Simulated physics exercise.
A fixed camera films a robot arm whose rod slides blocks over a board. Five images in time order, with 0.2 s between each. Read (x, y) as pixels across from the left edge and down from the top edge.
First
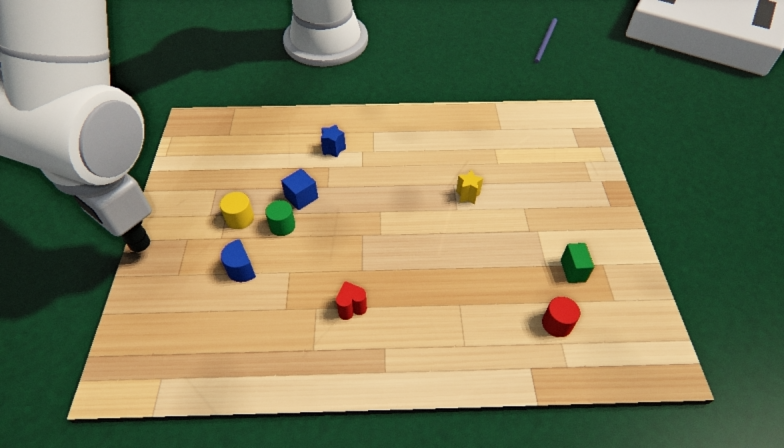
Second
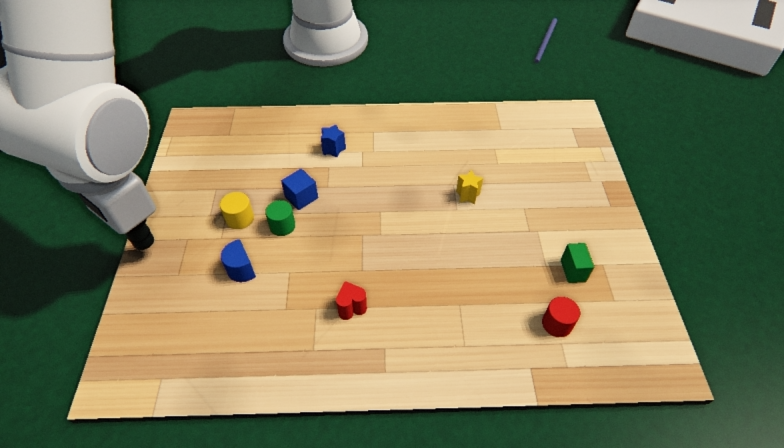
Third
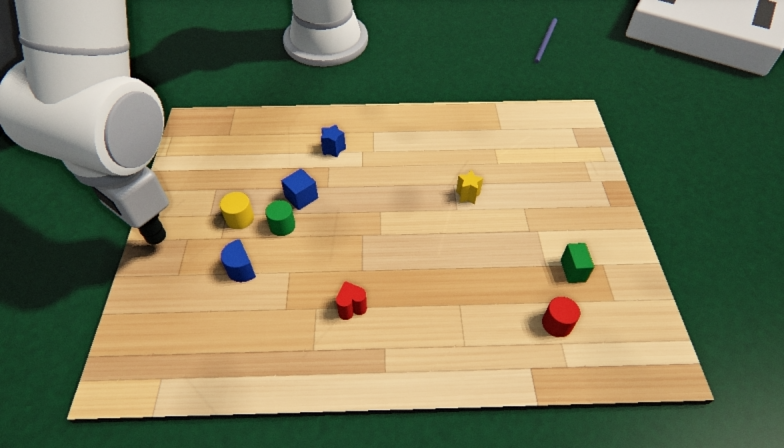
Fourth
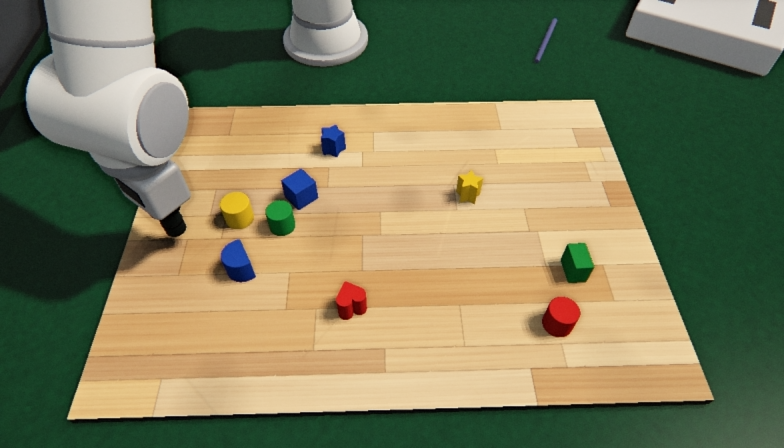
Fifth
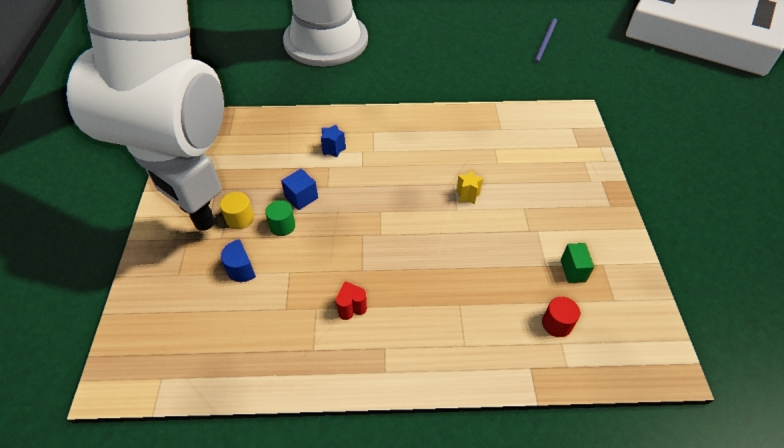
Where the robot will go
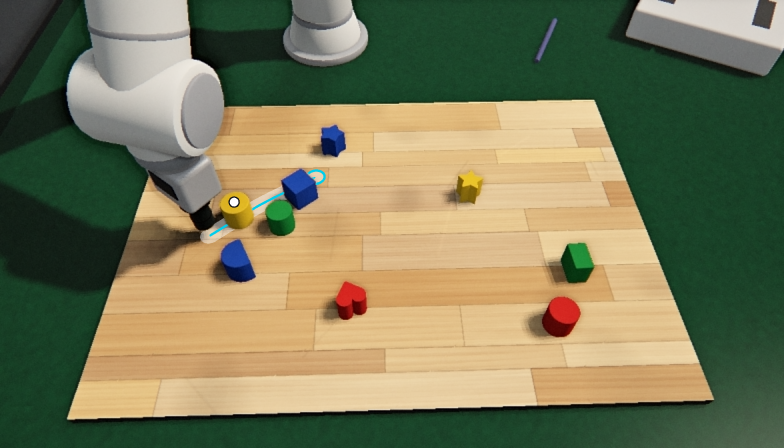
A robot arm with a dark-tipped rod starts at the left edge of a wooden board scattered with red, blue, green and yellow blocks. After barely shifting at first, it glides a short way right and slightly upward, nearing the yellow round block, while every block remains still.
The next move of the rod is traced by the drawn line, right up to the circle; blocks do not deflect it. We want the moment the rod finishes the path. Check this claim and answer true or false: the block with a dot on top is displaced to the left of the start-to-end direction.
My answer: True.
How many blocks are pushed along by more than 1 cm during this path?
Of all the blocks, two travel more than a centimetre.
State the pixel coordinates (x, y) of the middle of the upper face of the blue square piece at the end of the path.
At (323, 174).
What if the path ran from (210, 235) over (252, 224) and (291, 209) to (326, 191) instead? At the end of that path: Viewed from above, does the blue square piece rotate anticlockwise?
It seems so.
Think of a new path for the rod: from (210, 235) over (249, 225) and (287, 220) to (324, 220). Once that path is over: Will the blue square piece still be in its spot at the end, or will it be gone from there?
The blue square piece will stay where it stands.
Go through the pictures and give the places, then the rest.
In the first frame, lower end of the rod (140, 245), tops of blocks, yellow round block (234, 202), green round block (278, 210), blue square piece (298, 181), blue star block (331, 132).
In the second frame, rod (144, 243), blocks as before.
In the third frame, rod (156, 237), blocks as before.
In the fourth frame, rod (177, 230), blocks as before.
In the fifth frame, rod (205, 224), yellow round block (234, 202), green round block (278, 210), blue square piece (298, 181), blue star block (331, 132).
The drawn path runs from (210, 235) by way of (246, 213) and (281, 194) to (316, 177); the dot is on the yellow round block.
On the path given first. One third of the way, rod (242, 201); yellow round block (263, 186).
Two thirds of the way, rod (278, 182); yellow round block (294, 164); blue square piece (317, 173), turned 80° clockwise.
At the end, rod (314, 165); yellow round block (317, 144); green round block not moved; blue square piece (323, 174), turned 90° clockwise; blue star block (332, 131).
